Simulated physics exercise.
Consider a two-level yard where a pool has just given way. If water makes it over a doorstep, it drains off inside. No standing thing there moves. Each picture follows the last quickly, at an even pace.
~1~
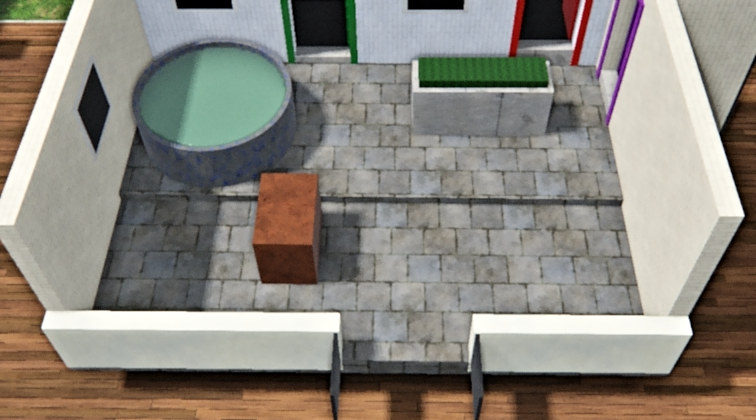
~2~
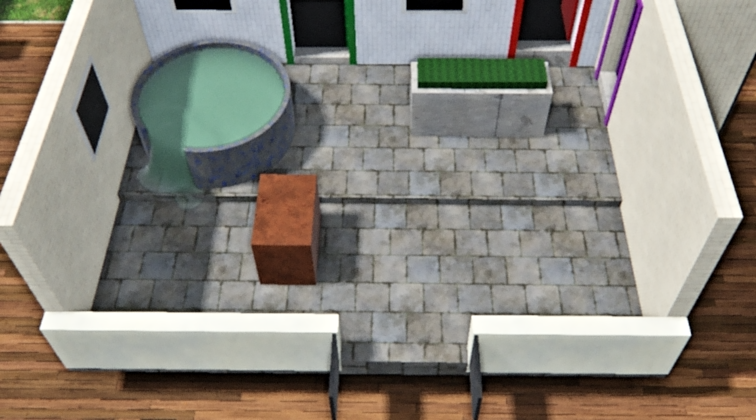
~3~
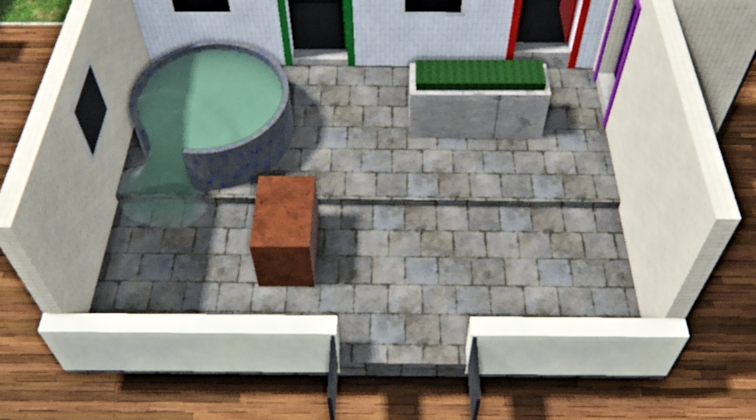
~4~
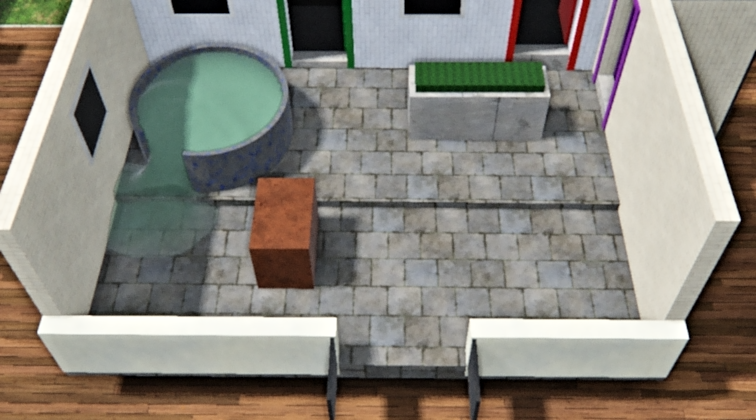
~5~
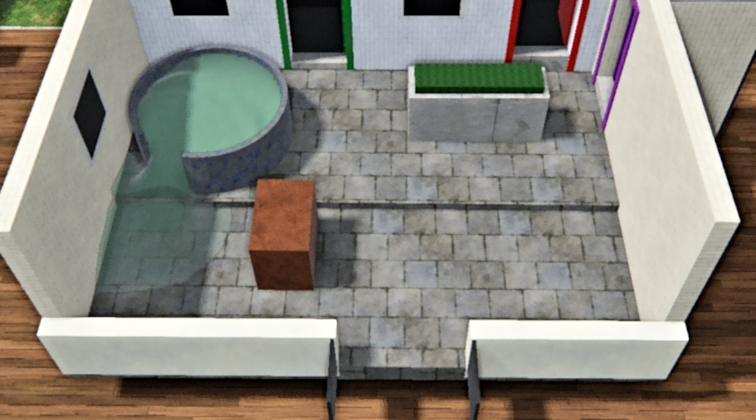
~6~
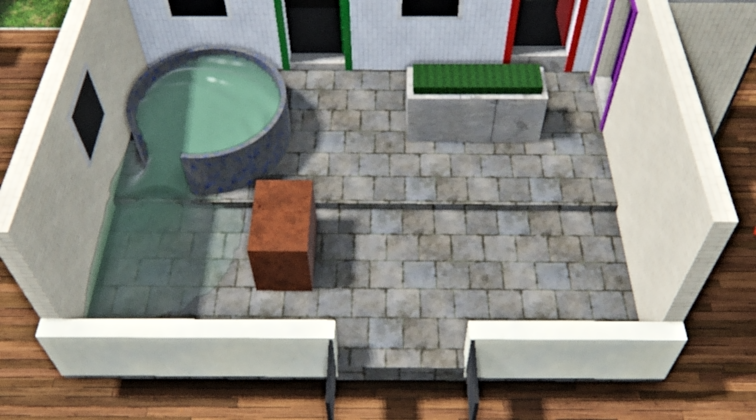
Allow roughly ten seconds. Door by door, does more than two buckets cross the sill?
The green door does not pass two buckets; the purple door does not pass two buckets; the red door does not pass two buckets.
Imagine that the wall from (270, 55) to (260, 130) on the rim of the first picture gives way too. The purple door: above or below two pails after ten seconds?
Note: Purple overshoots.
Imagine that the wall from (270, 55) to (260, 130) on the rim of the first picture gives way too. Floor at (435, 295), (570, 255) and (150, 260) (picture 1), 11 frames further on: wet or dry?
Point one reached; point two reached; point three not reached.
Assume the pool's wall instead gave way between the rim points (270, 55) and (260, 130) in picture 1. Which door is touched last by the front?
Last: The purple one.
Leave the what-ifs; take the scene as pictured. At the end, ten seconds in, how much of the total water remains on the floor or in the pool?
Some 88 per cent has not gone.
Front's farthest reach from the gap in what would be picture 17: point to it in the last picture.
Close to (391, 350), I think.
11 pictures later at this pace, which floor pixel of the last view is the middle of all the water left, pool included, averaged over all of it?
Near (197, 192).
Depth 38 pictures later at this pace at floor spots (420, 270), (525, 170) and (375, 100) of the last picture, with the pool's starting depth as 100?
My figures are about 4, 2 and 0 percent.
A moment on, water covers 15 % of the floor; the green door not reached, the purple door not reached, the red door not reached.
Next, water covers 25 % of the floor; the green door not reached, the purple door not reached, the red door not reached.
Then, water covers 55 % of the floor; the green door not reached, the purple door not reached, the red door not reached.
Later, water covers 60 % of the floor; the green door wet at the sill, nothing in, the purple door not reached, the red door not reached.
In the end, water covers 65 % of the floor; the green door wet at the sill, nothing in, the purple door wet at the sill, nothing in, the red door wet at the sill, nothing in.
